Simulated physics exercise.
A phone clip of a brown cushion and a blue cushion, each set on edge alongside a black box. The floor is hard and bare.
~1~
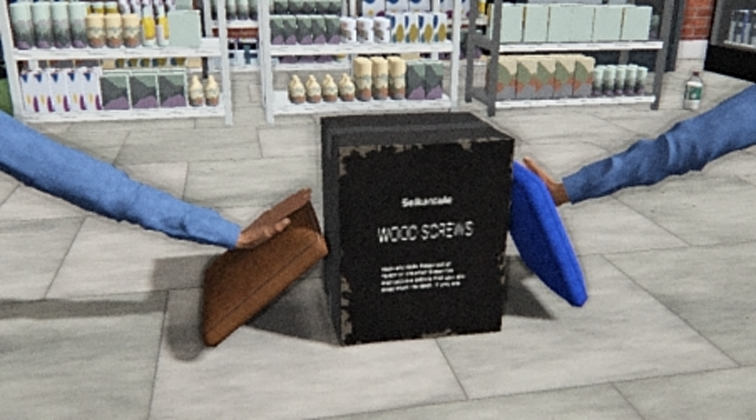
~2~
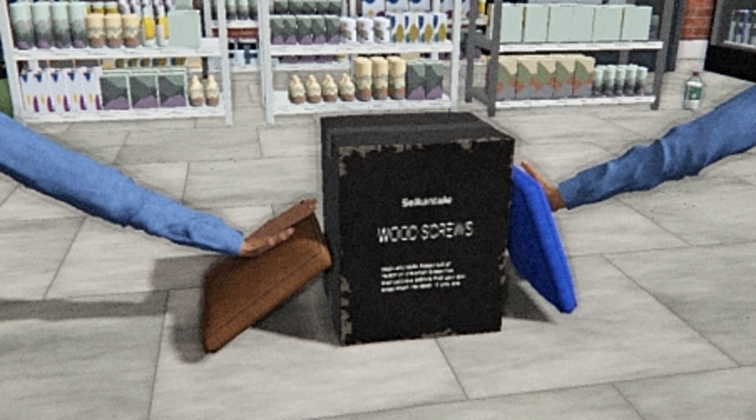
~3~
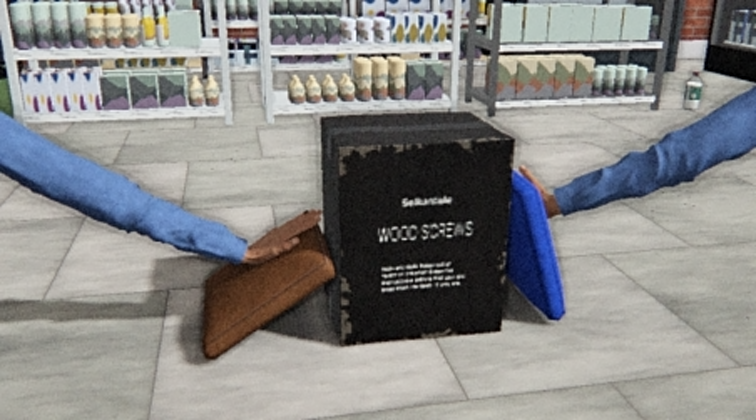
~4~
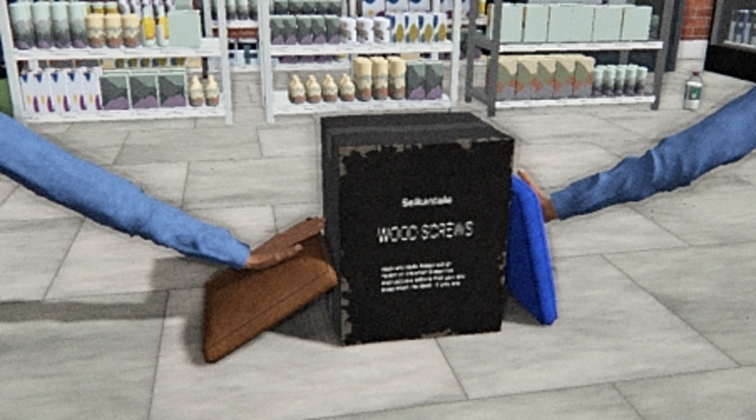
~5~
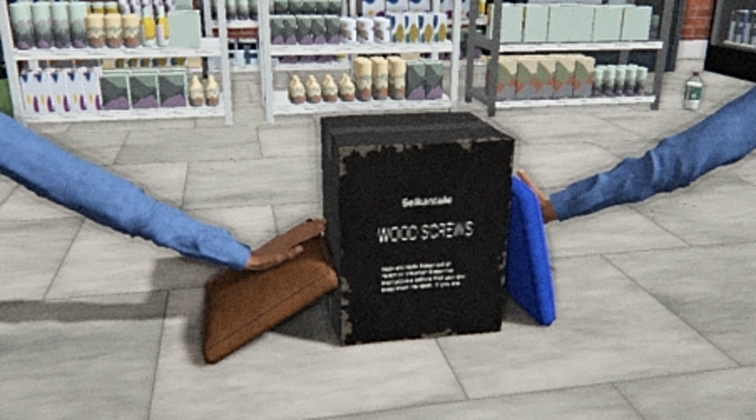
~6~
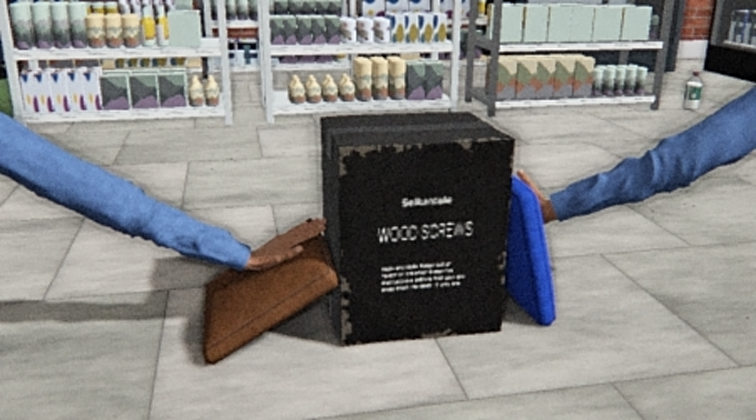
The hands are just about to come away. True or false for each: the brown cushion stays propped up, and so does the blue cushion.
Brown cushion: False; blue cushion: True.
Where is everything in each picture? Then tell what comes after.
The first frame shows brown cushion foot (209, 343), head (323, 247); blue cushion foot (580, 303), head (531, 188).
The second frame shows brown cushion foot (209, 348); blue cushion foot (568, 310).
The third frame shows brown cushion foot (209, 354); blue cushion foot (556, 316).
The fourth frame shows brown cushion foot (209, 358); blue cushion foot (549, 321).
The fifth frame shows brown cushion foot (209, 359); blue cushion foot (547, 322).
The sixth frame shows brown cushion foot (209, 359), head (333, 280), at a low slant; blue cushion foot (547, 322), head (525, 197), almost upright.
Then, 0.28 s on from there, brown cushion slipping down near (260, 301); blue cushion propped as before near (513, 239).
Then, 0.48 s on from there, brown cushion flat on the floor near (259, 310); blue cushion propped as before near (513, 239).
In the end, brown cushion flat on the floor near (259, 309); blue cushion propped as before near (513, 239). The brown cushion slips and lies down and the blue cushion holds its lean.
